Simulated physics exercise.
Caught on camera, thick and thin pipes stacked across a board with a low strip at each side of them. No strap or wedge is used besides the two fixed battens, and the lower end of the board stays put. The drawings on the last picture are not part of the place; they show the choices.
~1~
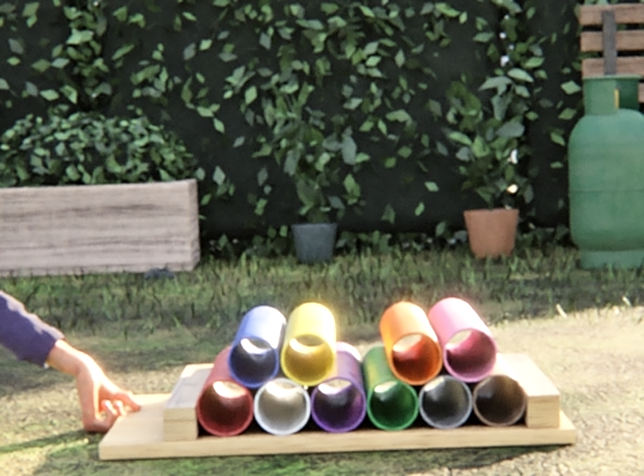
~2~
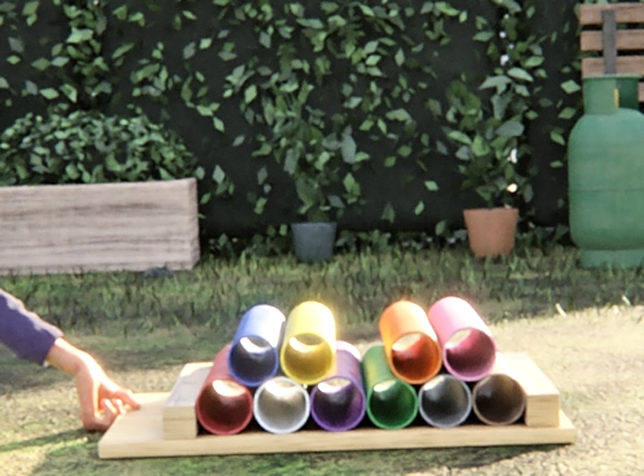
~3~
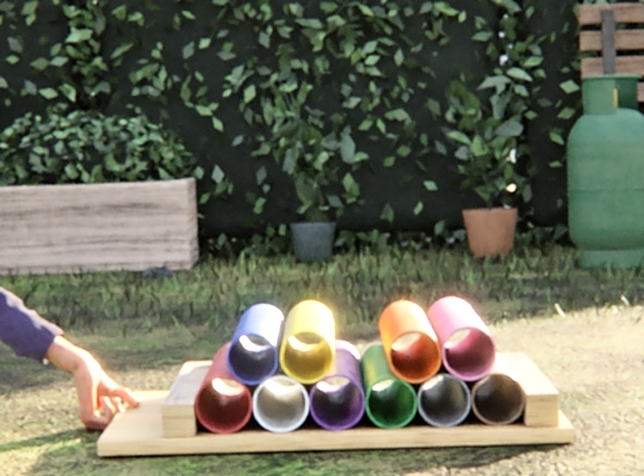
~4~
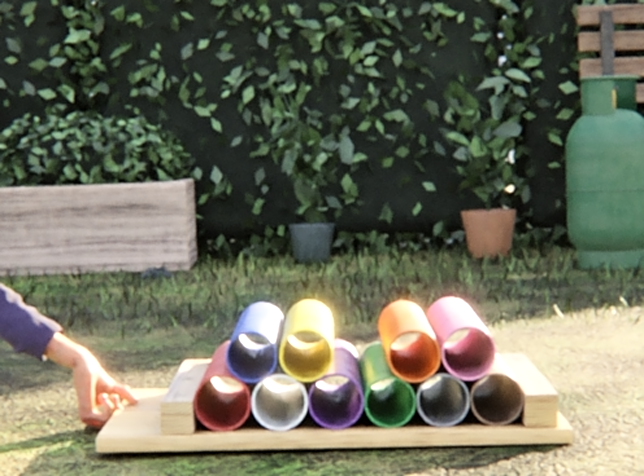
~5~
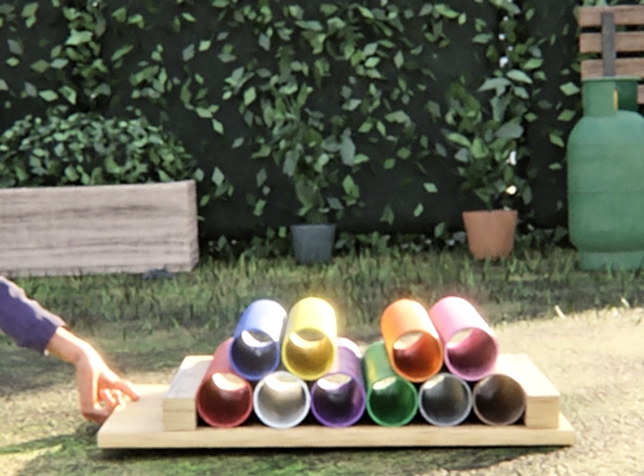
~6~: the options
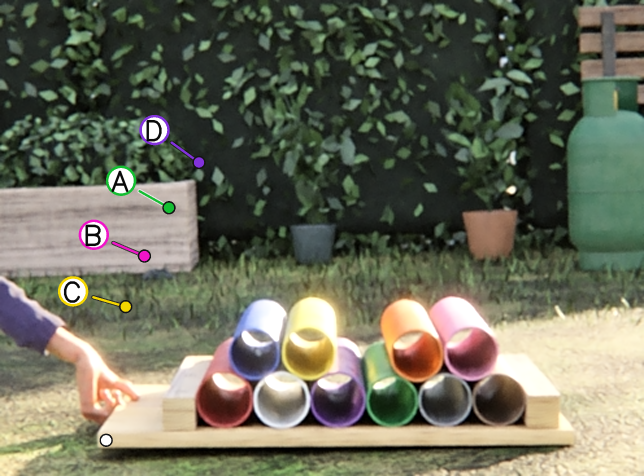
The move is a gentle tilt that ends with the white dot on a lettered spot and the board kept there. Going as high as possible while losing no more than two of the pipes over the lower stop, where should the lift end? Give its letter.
The last mark within the limit is B.
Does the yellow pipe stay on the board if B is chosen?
The yellow pipe: Yes.
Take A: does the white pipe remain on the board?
Yes.
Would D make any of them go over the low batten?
Yes.
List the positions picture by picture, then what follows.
The first picture shows blue pipe (253, 361); orange pipe (416, 358); pink pipe (471, 354).
The second picture shows pink pipe (470, 354); yellow pipe (308, 358).
The third picture shows board (334, 399); red pipe (224, 405); blue pipe (253, 359); grey pipe (444, 401).
The fourth picture shows board (333, 398); red pipe (222, 403); white pipe (280, 403).
The fifth picture shows board (335, 397); red pipe (225, 399); white pipe (282, 400).
On the marked copy, A at (169, 208); B at (144, 256); C at (126, 306); D at (199, 162); the white dot at (106, 440).
With B. Early on, board at 16°.
Further on, board at 25°.
At the end, board at 25°, none over the low batten.
As for the rest, A four over the low batten (blue, orange, pink, yellow); C none over the low batten; D four over the low batten (blue, orange, pink, yellow).
